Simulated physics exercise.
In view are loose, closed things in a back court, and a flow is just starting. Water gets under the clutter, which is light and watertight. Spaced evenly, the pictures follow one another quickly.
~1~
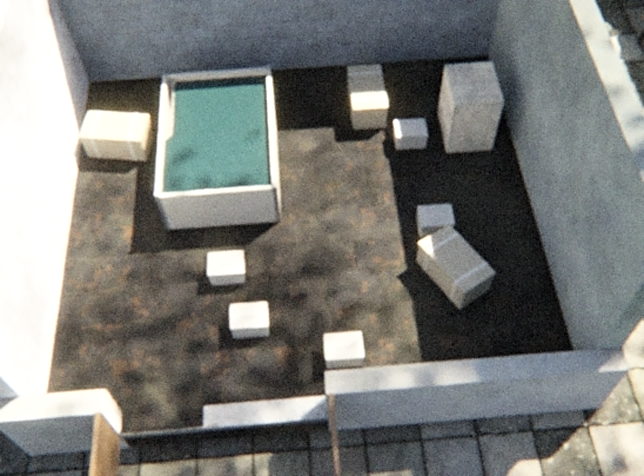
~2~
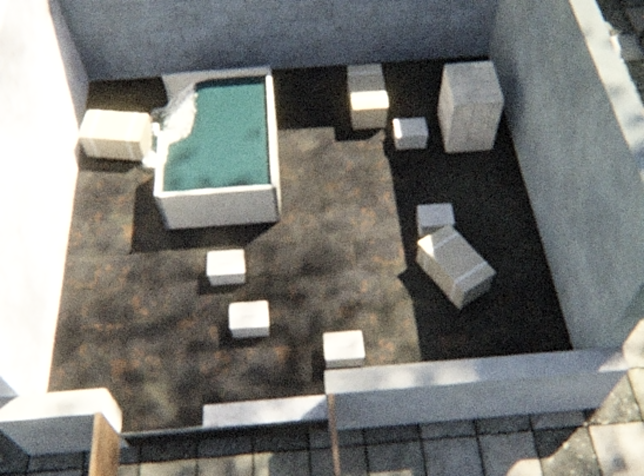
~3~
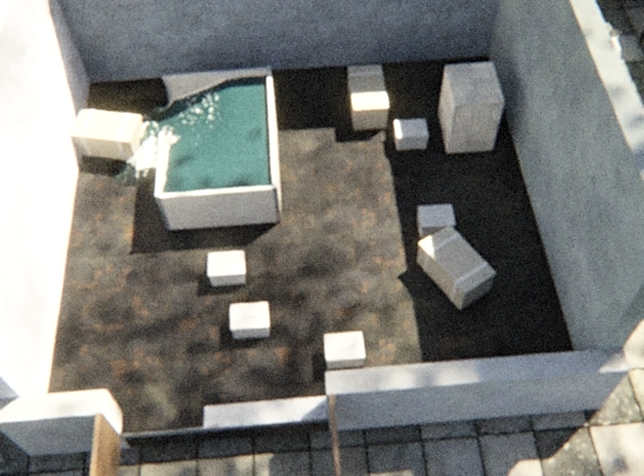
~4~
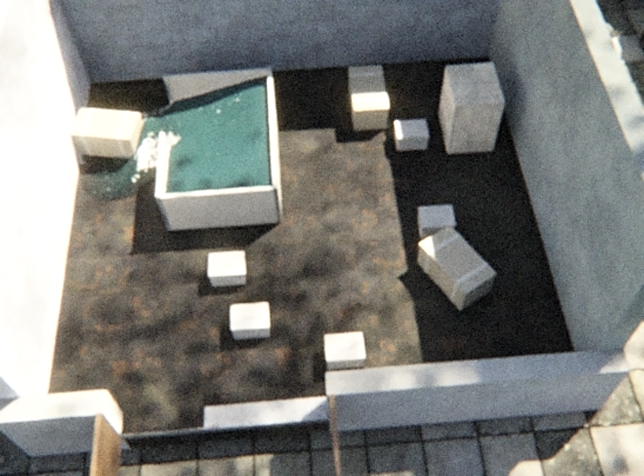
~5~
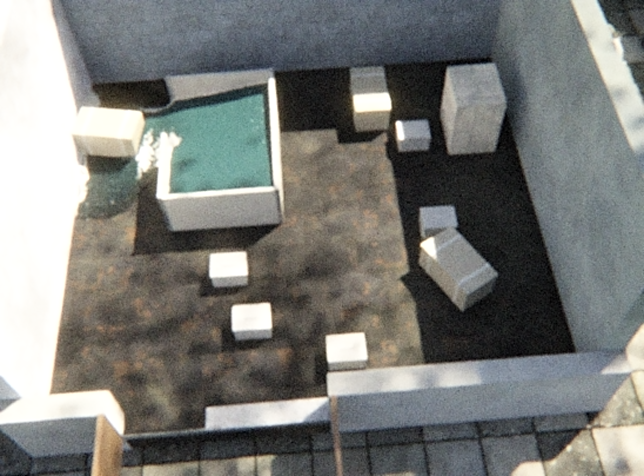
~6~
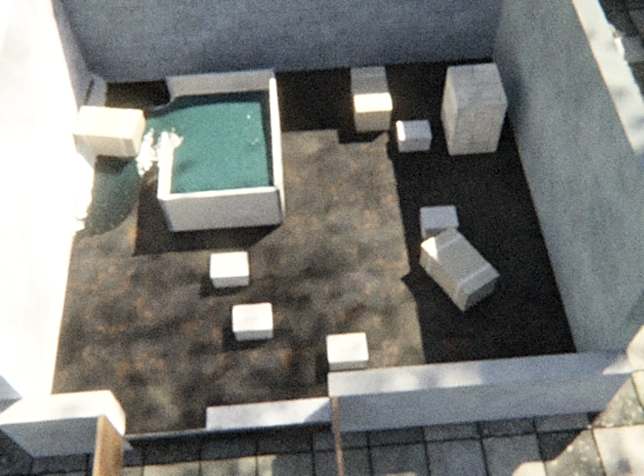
At first, a white-walled tank of green water stands in a courtyard among pale boxes resting on dark ground. Water then pours through the tank's left side, splashing against the nearest box and nudging it slightly left. The wet patch spreads toward the left wall, while the other boxes stay put.
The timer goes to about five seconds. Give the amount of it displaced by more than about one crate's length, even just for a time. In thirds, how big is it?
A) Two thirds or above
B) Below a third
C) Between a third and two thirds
B, below a third.
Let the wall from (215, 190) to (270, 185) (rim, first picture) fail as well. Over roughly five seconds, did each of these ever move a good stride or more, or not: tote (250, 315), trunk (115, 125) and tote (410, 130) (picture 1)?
Taking them one at a time, the first gets shoved clear, the second not displaced that far and the third not displaced that far.
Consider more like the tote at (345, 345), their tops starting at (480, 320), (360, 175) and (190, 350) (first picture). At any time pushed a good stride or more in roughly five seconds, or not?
Copy by copy, in order: Largely stays, largely stays, largely stays.
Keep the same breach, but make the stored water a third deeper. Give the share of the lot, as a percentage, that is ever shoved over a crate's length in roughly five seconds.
Roughly 20 per cent of them.
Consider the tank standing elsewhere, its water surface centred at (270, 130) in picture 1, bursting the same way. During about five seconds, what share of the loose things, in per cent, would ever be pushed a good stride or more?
Around 10 %.
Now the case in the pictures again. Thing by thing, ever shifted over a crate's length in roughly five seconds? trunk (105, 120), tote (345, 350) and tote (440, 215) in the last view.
Item one gets that far, item two never gets that far, item three never gets that far.
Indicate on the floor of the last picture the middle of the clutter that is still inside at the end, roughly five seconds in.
That works out to about (349, 248) on the floor.
A moment on, 0 of 8 are well off their spots; 1 afloat.
Next, 1 of 8 are well off their spots; 1 afloat.
Later, 2 of 8 are well off their spots; 0 afloat.
In the end, 2 of 8 are well off their spots, and 2 have been at some point; 1 afloat.
